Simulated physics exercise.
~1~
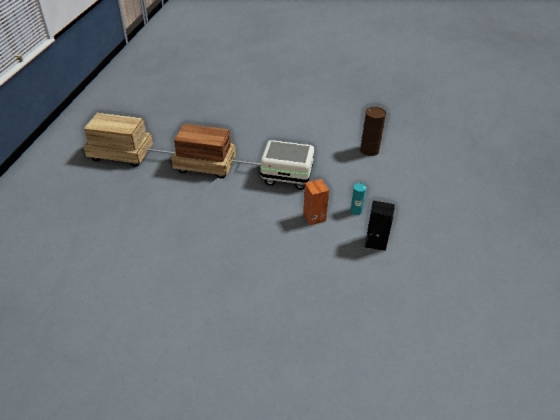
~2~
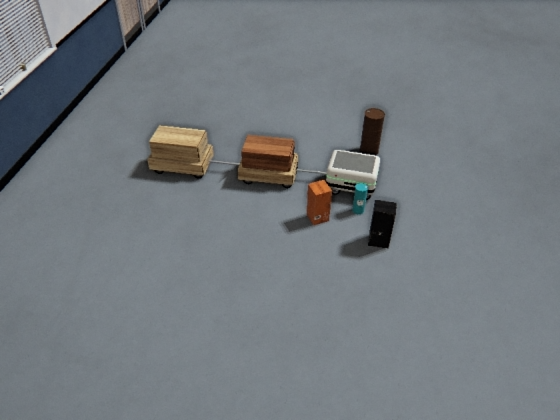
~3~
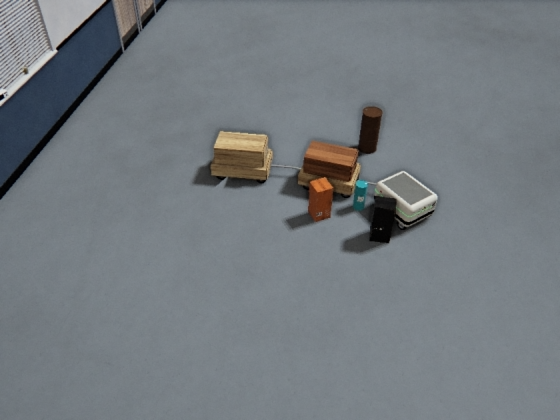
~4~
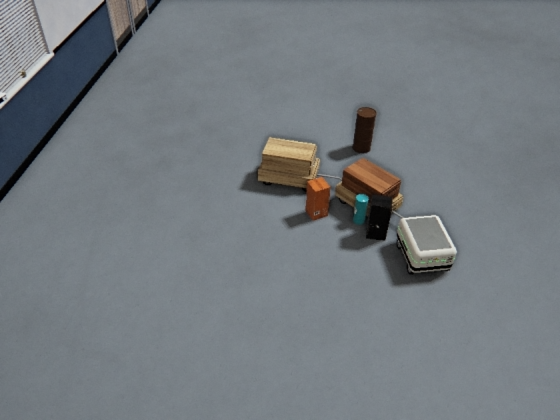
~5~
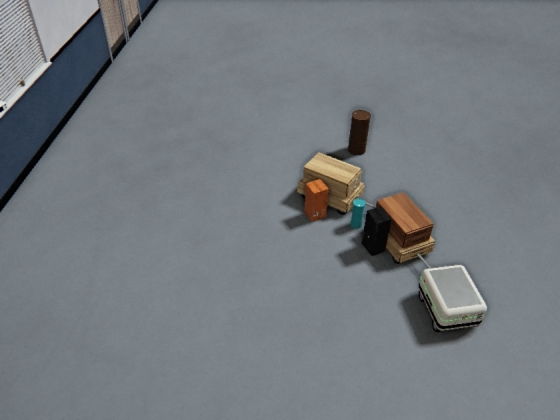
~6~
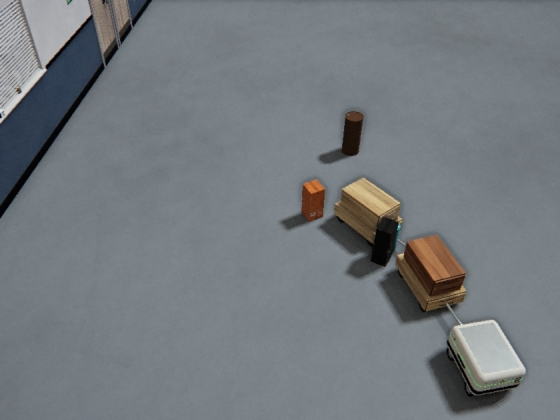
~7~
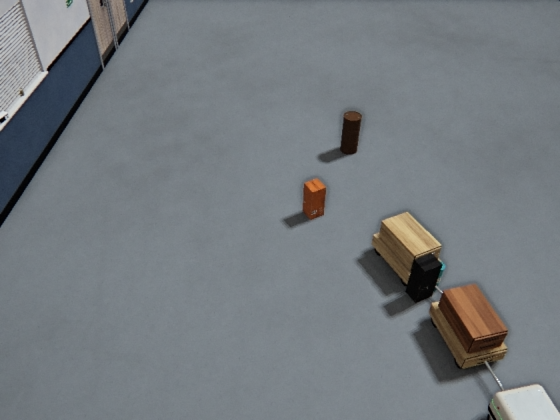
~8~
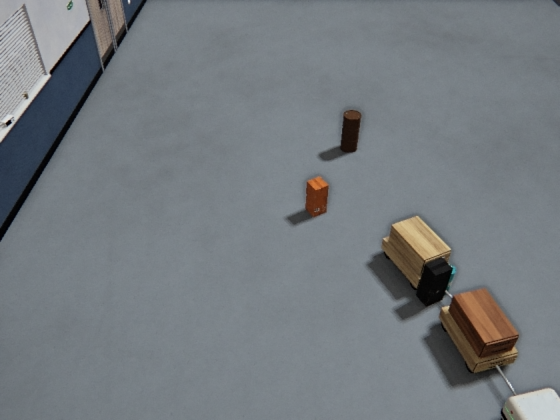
A white tug pulls two carts, the first with a reddish-brown load and the last with a pale wooden one, across a grey floor seen from above, with a blue and white wall at upper left. Ahead stand an orange box, a turquoise canister, a black box and a brown drum. The train moves right, passes between the drum and the other items, then curves down to the right. As the carts cut the corner, the black box and turquoise canister are shifted and swept along with the last cart. Finally the tug is partly out of view at lower right, the black box stands against the last cart with the canister mostly hidden behind it, and the orange box and drum remain in place.
